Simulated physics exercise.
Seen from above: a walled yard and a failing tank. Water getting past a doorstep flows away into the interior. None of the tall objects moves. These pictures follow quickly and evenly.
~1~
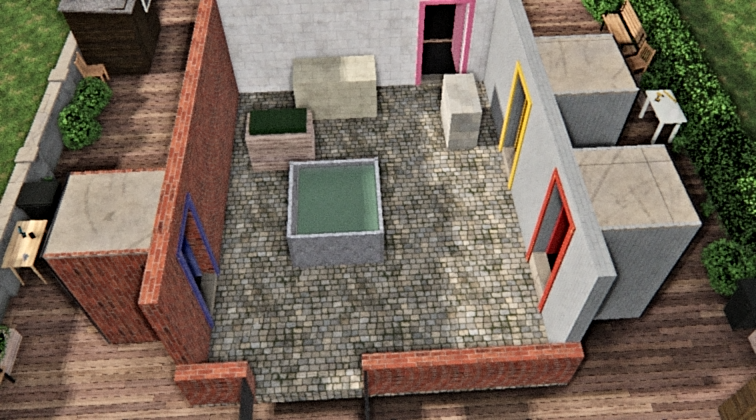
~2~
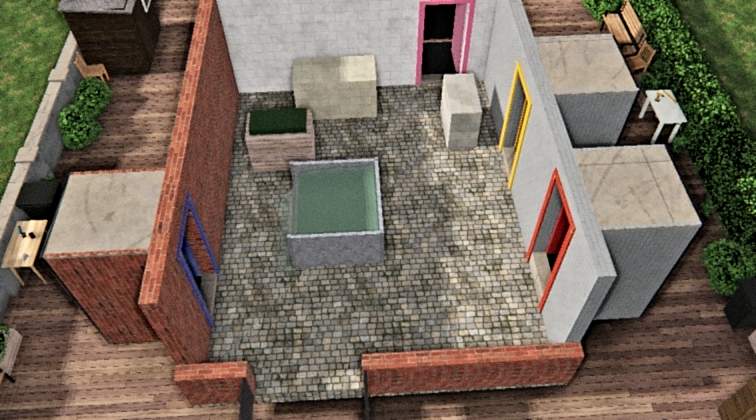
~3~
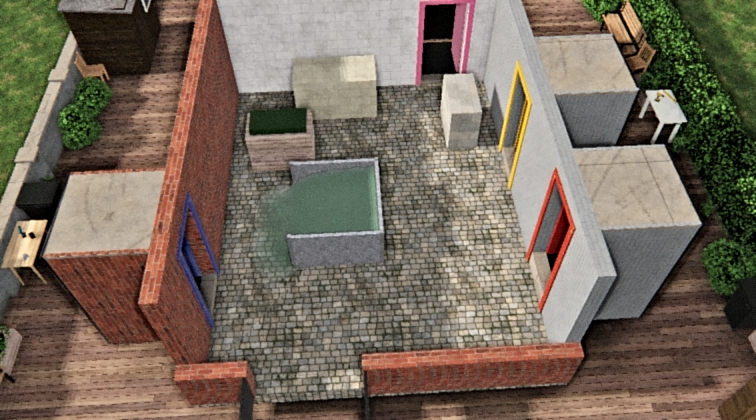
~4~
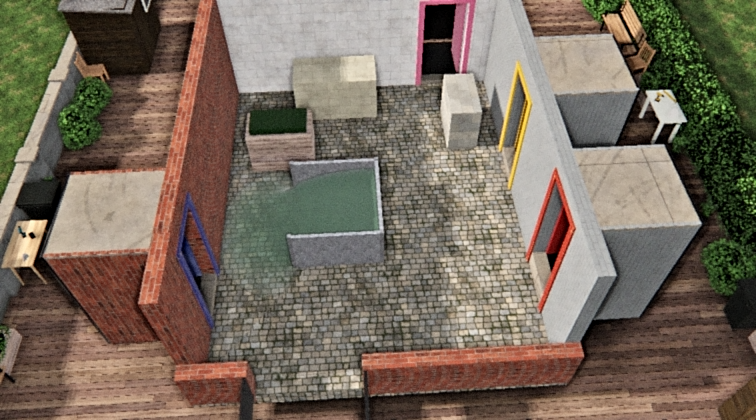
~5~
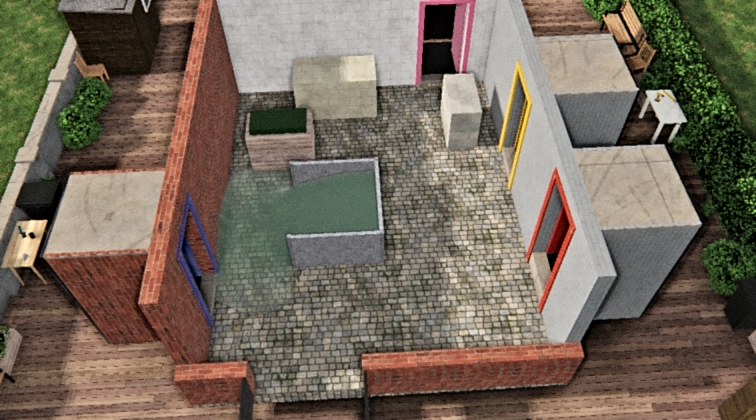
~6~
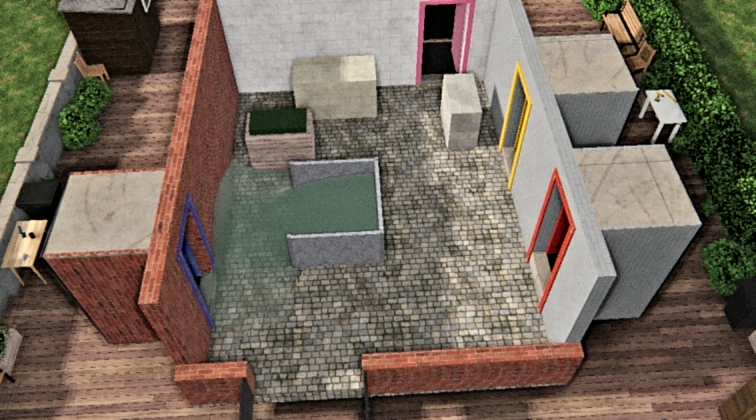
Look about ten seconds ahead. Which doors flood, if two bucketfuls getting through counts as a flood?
The yellow door does not flood; the blue door floods; the red door does not flood; the pink door does not flood.
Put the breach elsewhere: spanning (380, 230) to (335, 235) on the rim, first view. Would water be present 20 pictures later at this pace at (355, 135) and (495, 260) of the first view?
Unwetted, then submerged.
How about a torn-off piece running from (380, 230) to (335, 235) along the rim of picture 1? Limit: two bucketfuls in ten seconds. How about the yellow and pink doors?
In that case the yellow door undershoots, while the pink door undershoots.
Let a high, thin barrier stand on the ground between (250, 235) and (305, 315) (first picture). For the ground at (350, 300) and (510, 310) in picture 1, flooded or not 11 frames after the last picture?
Soaked, not wet.
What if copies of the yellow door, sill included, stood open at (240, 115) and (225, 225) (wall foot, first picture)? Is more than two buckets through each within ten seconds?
As listed, these two doors: Remains within bounds, breaks the limit.
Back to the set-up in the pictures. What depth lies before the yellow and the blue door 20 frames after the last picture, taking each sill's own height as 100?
The first comes to about 0 percent, the second to about 80 percent.
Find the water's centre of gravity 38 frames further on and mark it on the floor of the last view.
The balance point is around (338, 210).
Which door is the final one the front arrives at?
That is the door marked red.
A moment on, water covers 20 % of the floor; the yellow door not reached, the blue door over two buckets in, the red door not reached, the pink door not reached.
Next, water covers 30 % of the floor; the yellow door not reached, the blue door over two buckets in, the red door not reached, the pink door not reached.
Then, water covers 55 % of the floor; the yellow door not reached, the blue door over two buckets in, the red door not reached, the pink door wet at the sill, nothing in.
Later, water covers 85 % of the floor; the yellow door wet at the sill, nothing in, the blue door over two buckets in, the red door wet at the sill, nothing in, the pink door wet at the sill, nothing in.
In the end, water covers 95 % of the floor; the yellow door wet at the sill, nothing in, the blue door over two buckets in, the red door wet at the sill, nothing in, the pink door under two buckets in.
